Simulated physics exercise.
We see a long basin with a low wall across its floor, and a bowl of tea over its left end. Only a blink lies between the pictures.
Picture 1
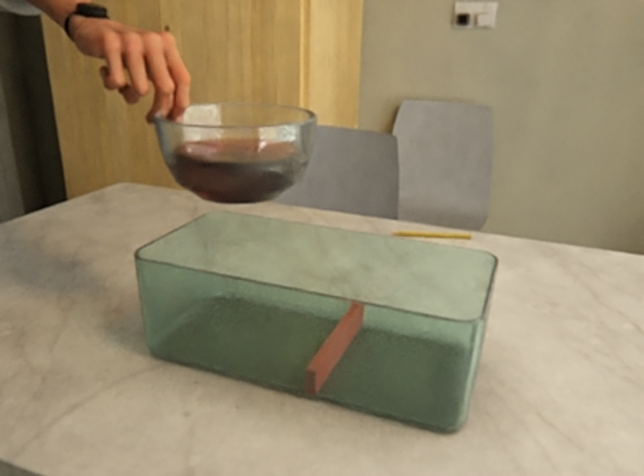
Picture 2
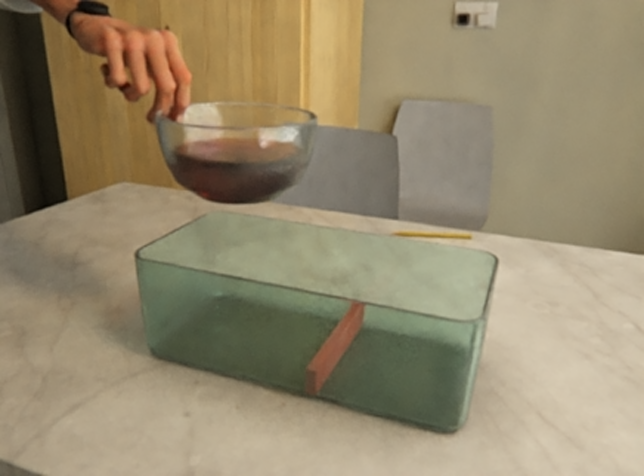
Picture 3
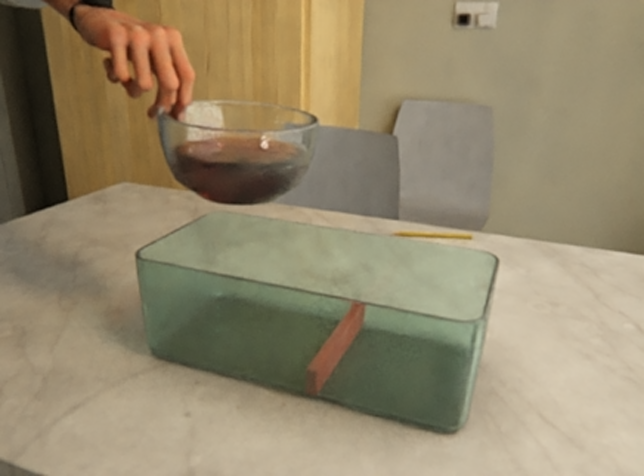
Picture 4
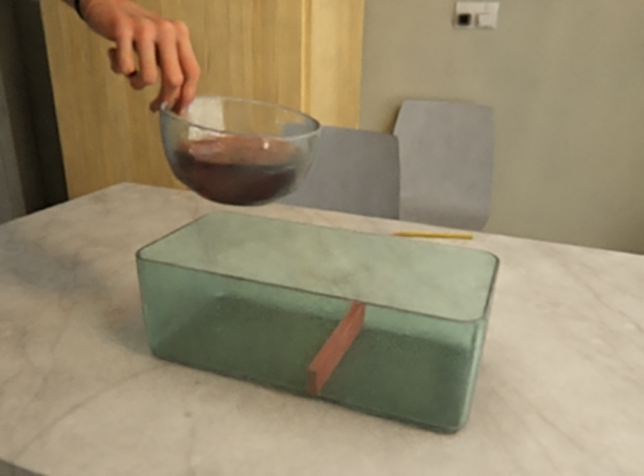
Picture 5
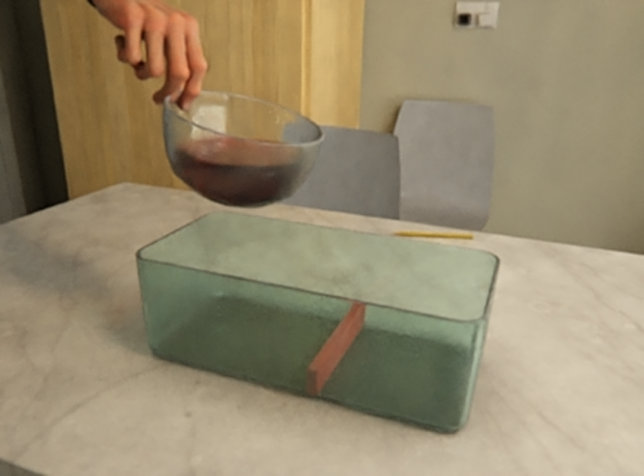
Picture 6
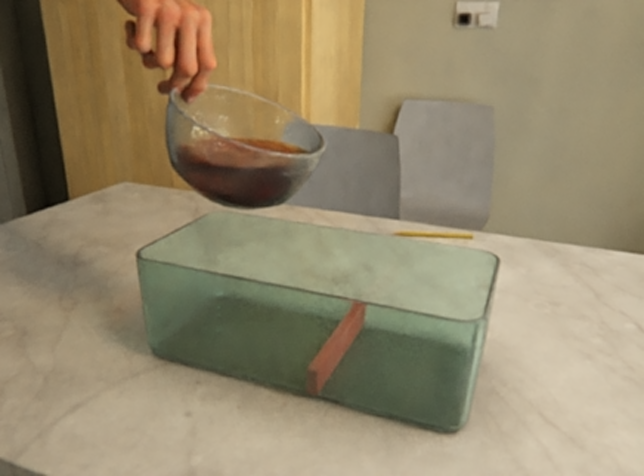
On a pale marble table, a hand holds a clear glass bowl of dark reddish-brown liquid above the left part of a long green glass basin with a low reddish wall across its floor. The bowl stays nearly level at first, then the hand tilts it steadily, lowering its right rim.
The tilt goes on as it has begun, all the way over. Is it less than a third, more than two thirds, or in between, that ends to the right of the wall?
In the end between a third and two thirds is right of the wall.
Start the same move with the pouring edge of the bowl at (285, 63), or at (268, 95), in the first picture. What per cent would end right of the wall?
Roughly 35 per cent, and 10 per cent.
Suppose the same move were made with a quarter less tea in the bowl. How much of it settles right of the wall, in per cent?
Close to 35 per cent.
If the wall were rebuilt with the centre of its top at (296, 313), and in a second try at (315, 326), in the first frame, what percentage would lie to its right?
Roughly 95 per cent, and 75 per cent.
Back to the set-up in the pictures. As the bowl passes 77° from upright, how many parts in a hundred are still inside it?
Roughly 50 in a hundred.
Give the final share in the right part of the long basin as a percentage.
Near 50 %.
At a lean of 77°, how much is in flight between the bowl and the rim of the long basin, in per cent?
About 30 per cent.
A moment on, the bowl is tipped on its side and 51 per cent is still to pour, 6 is left of the wall and 15 right of it.
Next, the bowl is tipped on its side and 8 per cent is still to pour, 39 is left of the wall and 47 right of it.
Then the bowl is tipped on its side and 0 per cent is still to pour, 51 is left of the wall and 48 right of it.
Later the bowl is tipped on its side and 0 per cent is still to pour, 51 is left of the wall and 49 right of it.
At rest 51 per cent lies left of the wall, 49 right of it and 0 outside.
